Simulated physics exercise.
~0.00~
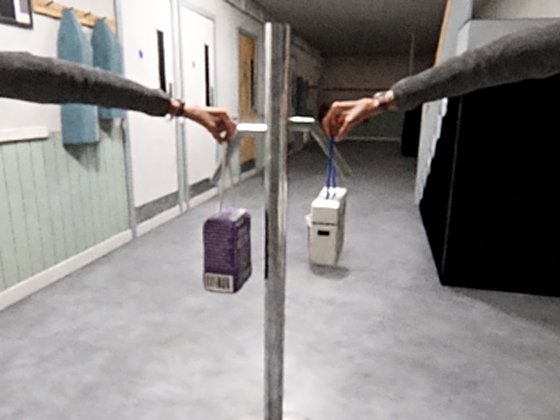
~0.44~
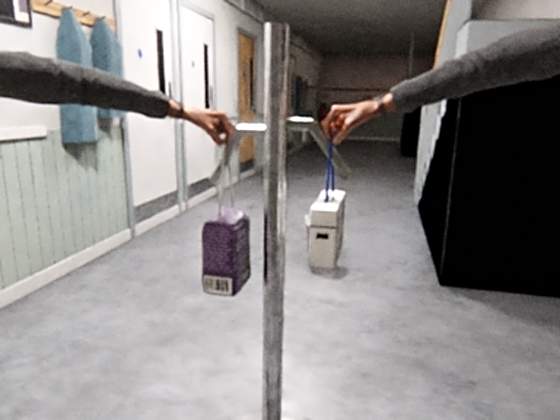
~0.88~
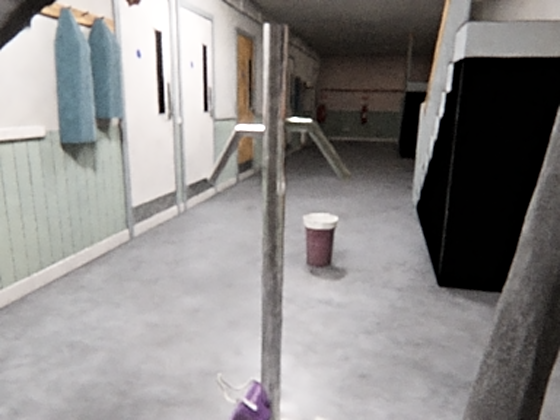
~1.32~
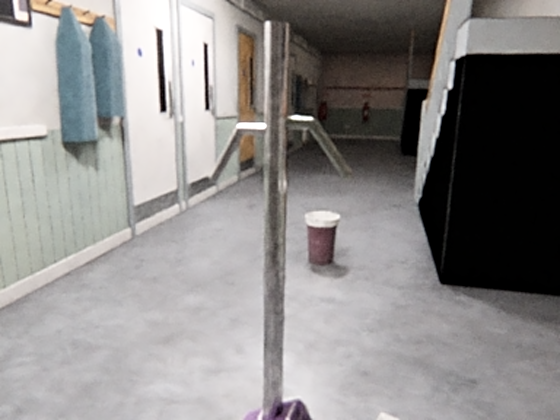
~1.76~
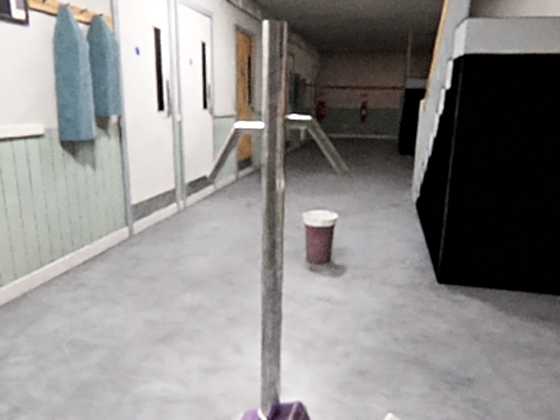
Two hands hang a purple sack and white case on pegs, but both fall down.
